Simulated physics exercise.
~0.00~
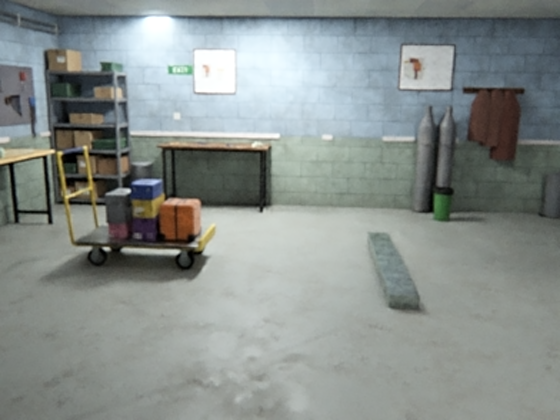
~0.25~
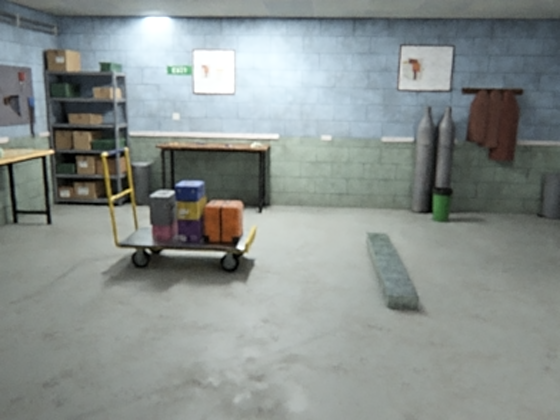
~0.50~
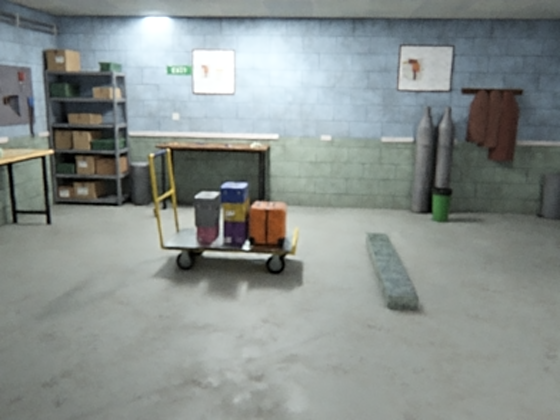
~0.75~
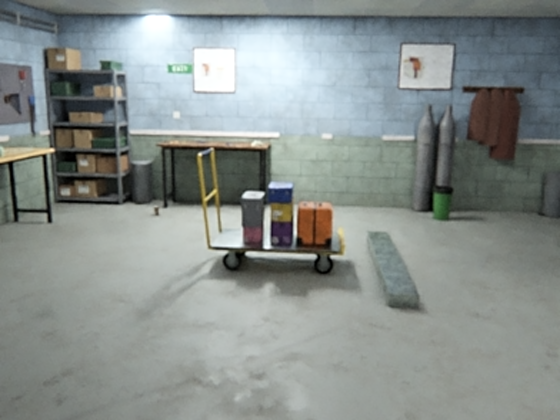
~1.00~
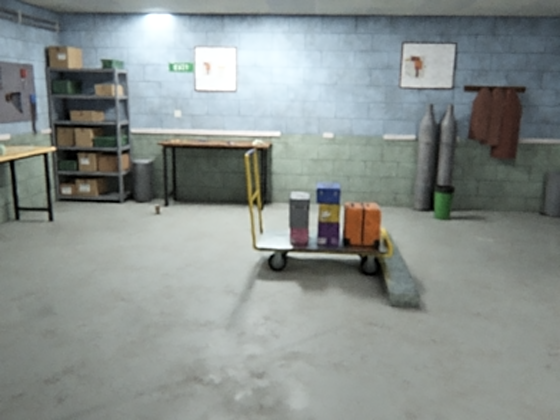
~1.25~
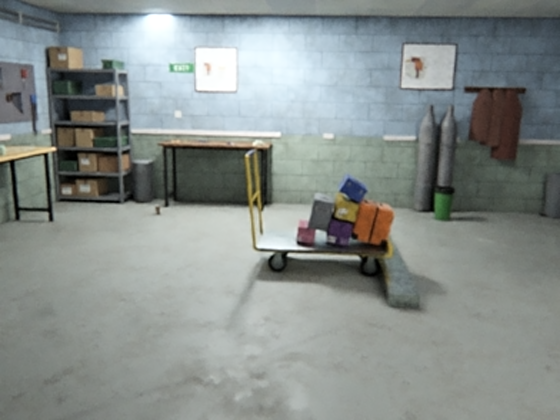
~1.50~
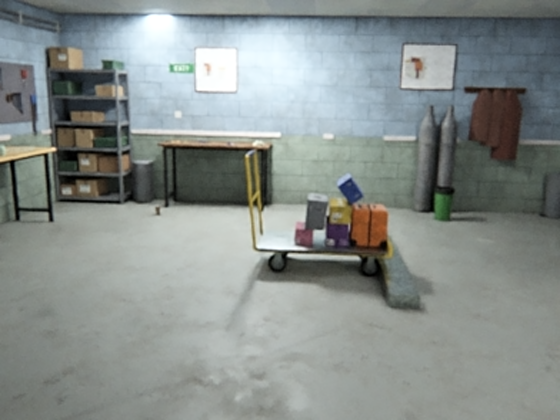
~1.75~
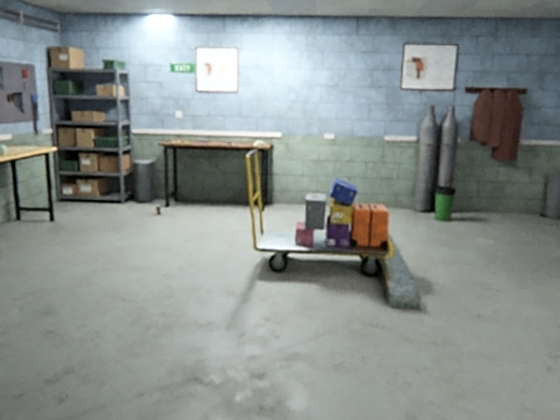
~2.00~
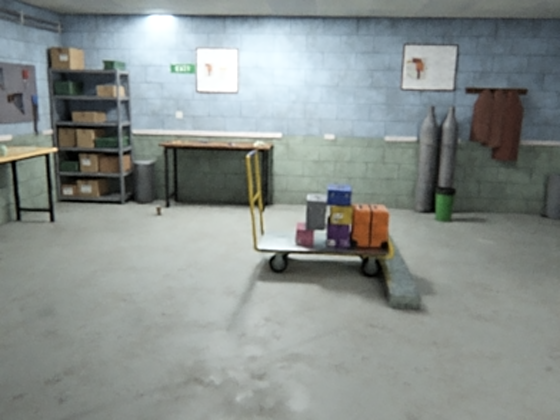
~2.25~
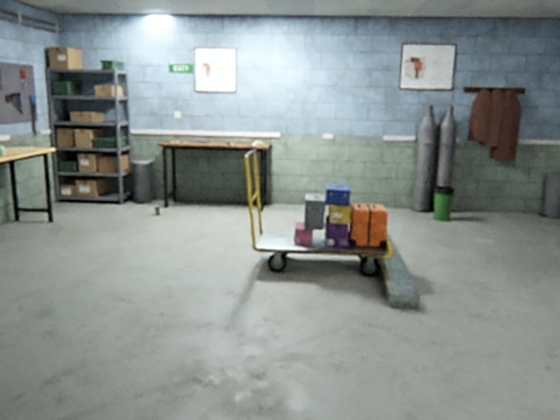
Goods trolley rolling right across a workshop, stopping against a low kerb, its coloured boxes lurching forward, then settling still aboard.
